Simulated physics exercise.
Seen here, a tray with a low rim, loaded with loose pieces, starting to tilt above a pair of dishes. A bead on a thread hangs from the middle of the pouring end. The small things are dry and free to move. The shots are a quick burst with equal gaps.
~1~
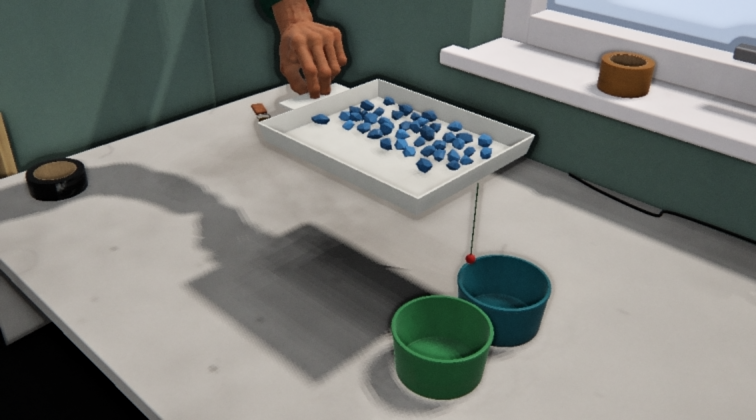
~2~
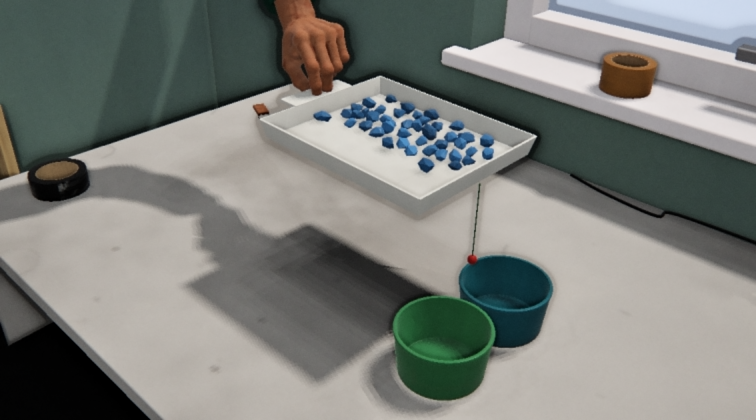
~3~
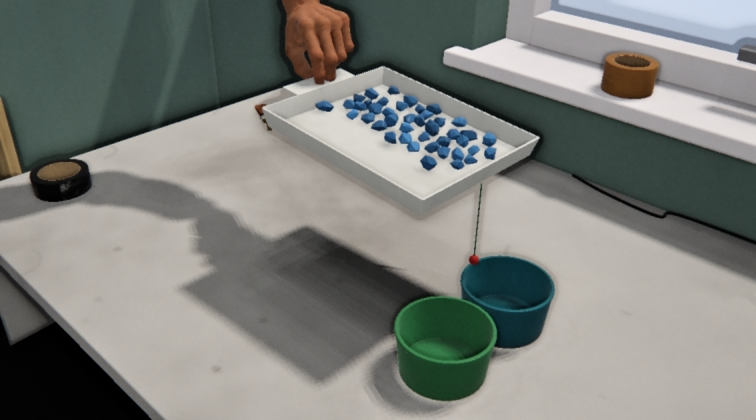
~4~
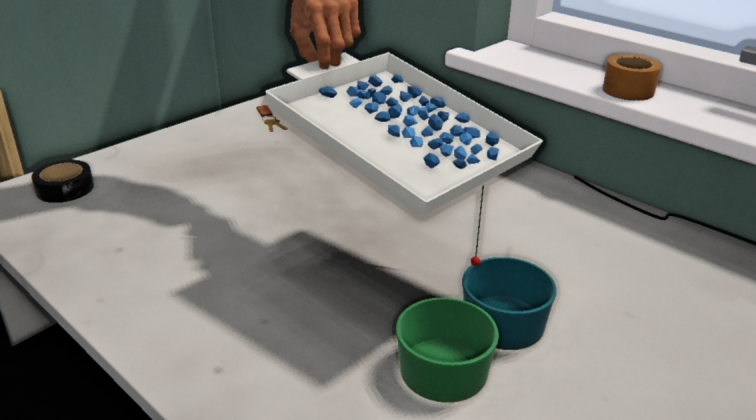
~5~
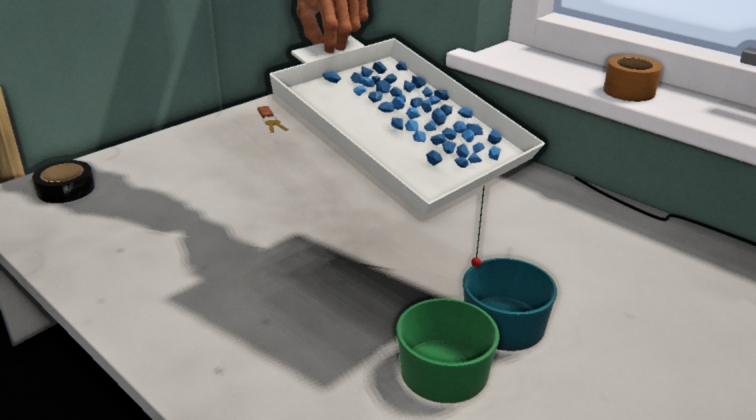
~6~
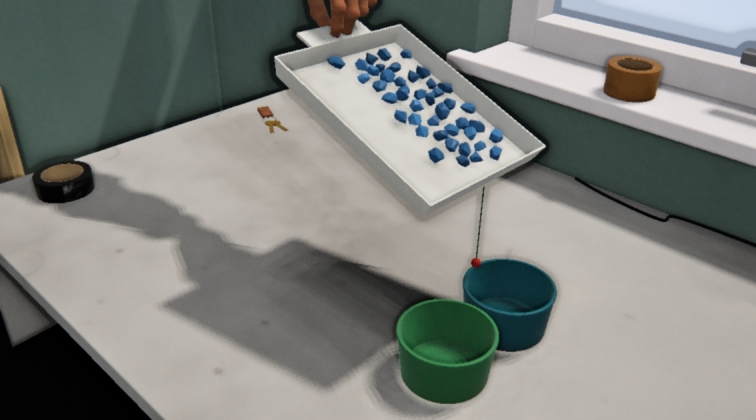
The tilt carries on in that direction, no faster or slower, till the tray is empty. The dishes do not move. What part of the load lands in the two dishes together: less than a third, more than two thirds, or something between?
Together they catch from one third to two thirds.
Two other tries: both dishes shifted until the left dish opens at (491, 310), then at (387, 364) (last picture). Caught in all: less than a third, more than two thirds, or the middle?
The first try: Above two thirds. The second: Less than a third.
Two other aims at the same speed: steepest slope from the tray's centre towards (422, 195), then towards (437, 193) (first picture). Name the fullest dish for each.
One: Left. Two: The dish on the left.
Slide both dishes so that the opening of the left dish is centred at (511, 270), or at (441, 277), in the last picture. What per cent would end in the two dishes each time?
About 50 and 0 per cent.
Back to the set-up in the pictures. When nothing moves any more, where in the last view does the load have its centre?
Close to (526, 316).
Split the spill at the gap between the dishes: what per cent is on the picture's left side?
It comes to 0 per cent or so.
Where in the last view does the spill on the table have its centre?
Near (600, 324).
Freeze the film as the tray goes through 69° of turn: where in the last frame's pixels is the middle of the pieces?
At about (507, 156).
Soon after the last picture, tray tipped steeply; all on the tray.
A little later, tray tipped past a quarter turn; about a third on the tray; about a quarter in the right dish; about a quarter outside both; about a quarter in the air.
Later still, tray tipped past a quarter turn; a small part in the left dish; about half in the right dish; about half outside both.
At rest, tray tipped past a quarter turn; a small part in the left dish; about half in the right dish; about half outside both.
